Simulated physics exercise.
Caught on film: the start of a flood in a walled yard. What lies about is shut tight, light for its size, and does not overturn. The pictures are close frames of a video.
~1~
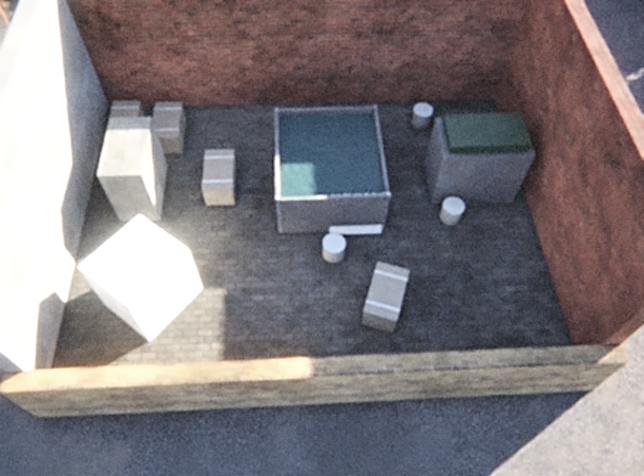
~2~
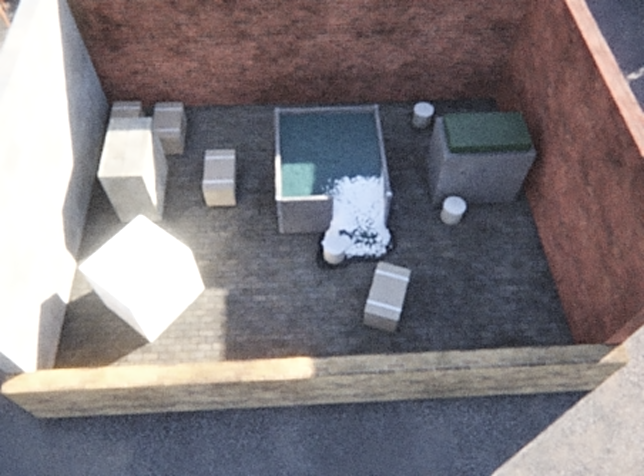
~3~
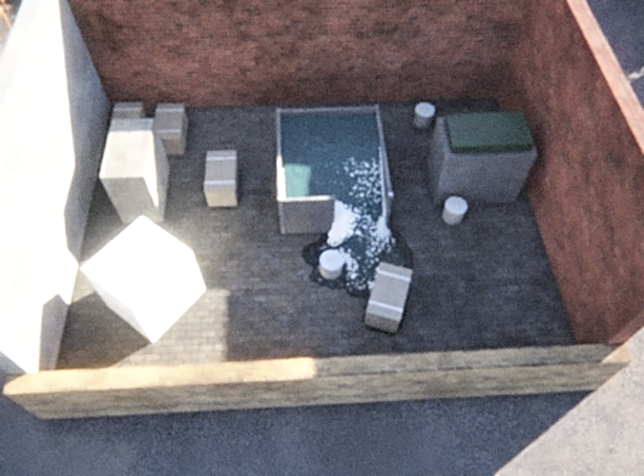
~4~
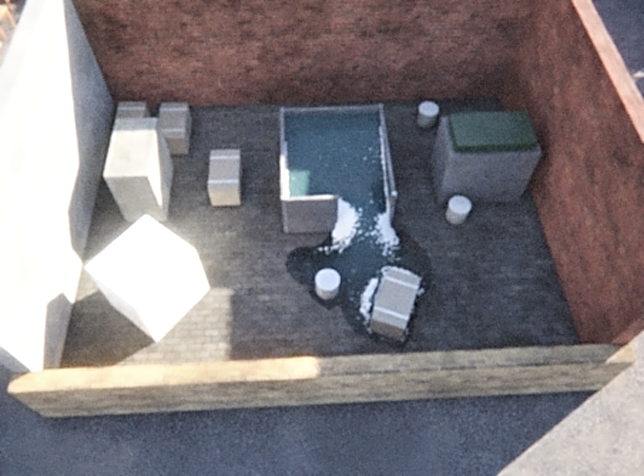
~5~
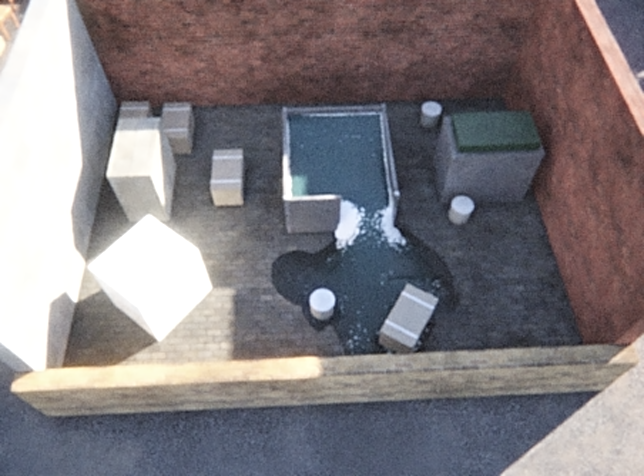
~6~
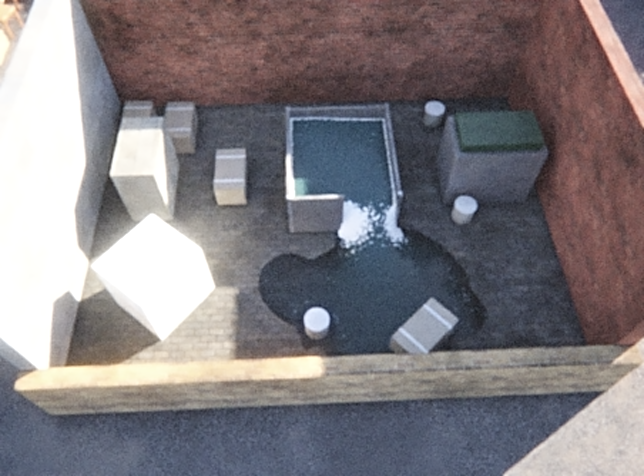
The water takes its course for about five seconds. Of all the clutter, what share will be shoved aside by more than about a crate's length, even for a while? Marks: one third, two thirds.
It is from one to two thirds.
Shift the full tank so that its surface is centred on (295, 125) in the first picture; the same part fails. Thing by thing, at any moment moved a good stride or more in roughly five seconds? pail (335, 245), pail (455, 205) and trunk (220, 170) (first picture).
One after the other: That far or more, swept aside, short of that.
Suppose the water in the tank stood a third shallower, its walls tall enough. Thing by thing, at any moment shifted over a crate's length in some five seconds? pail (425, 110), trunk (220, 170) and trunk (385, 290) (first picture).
In that order: No, short of that, yes.
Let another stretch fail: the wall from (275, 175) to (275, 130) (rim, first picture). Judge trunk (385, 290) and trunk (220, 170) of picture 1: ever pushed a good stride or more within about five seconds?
In turn: Less than that, that far or more.
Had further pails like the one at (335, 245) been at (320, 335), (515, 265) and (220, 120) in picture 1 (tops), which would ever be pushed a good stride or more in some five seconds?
In that order: Pushed that far, shifted that much, short of that.
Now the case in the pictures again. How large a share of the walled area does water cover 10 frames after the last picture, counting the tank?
I make it 35 per cent.
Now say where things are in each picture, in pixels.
In the first frame, a pail at (334, 243), on the bottom; a trunk at (387, 290) rests on the ground; 0 of 7 have shifted.
In the second frame, a pail at (335, 244) rests on the ground; a trunk at (388, 290) rests on the ground; 0 of 7 have shifted.
In the third frame, a pail at (331, 260), on the bottom, close to its start; a trunk at (390, 291) rests on the ground; 1 of 7 have shifted.
In the fourth frame, a pail at (328, 279), on the bottom, a stride from its start; a trunk at (396, 298), on the bottom, close to its start; 2 of 7 have shifted.
In the fifth frame, a pail at (322, 300) rests on the ground, a stride from its start; a trunk at (410, 315), on the bottom, a stride from its start; 2 of 7 have shifted.
In the sixth frame, a pail at (317, 319) rests on the ground, a stride from its start; a trunk at (425, 328), on the bottom, a stride from its start; 2 of 7 have shifted.
A moment on, 2 of 7 are well off their spots; 1 afloat.
Next, 2 of 7 are well off their spots; 1 afloat.
Later, 2 of 7 are well off their spots; 2 afloat.
In the end, 3 of 7 are well off their spots, and 3 have been at some point; 3 afloat.
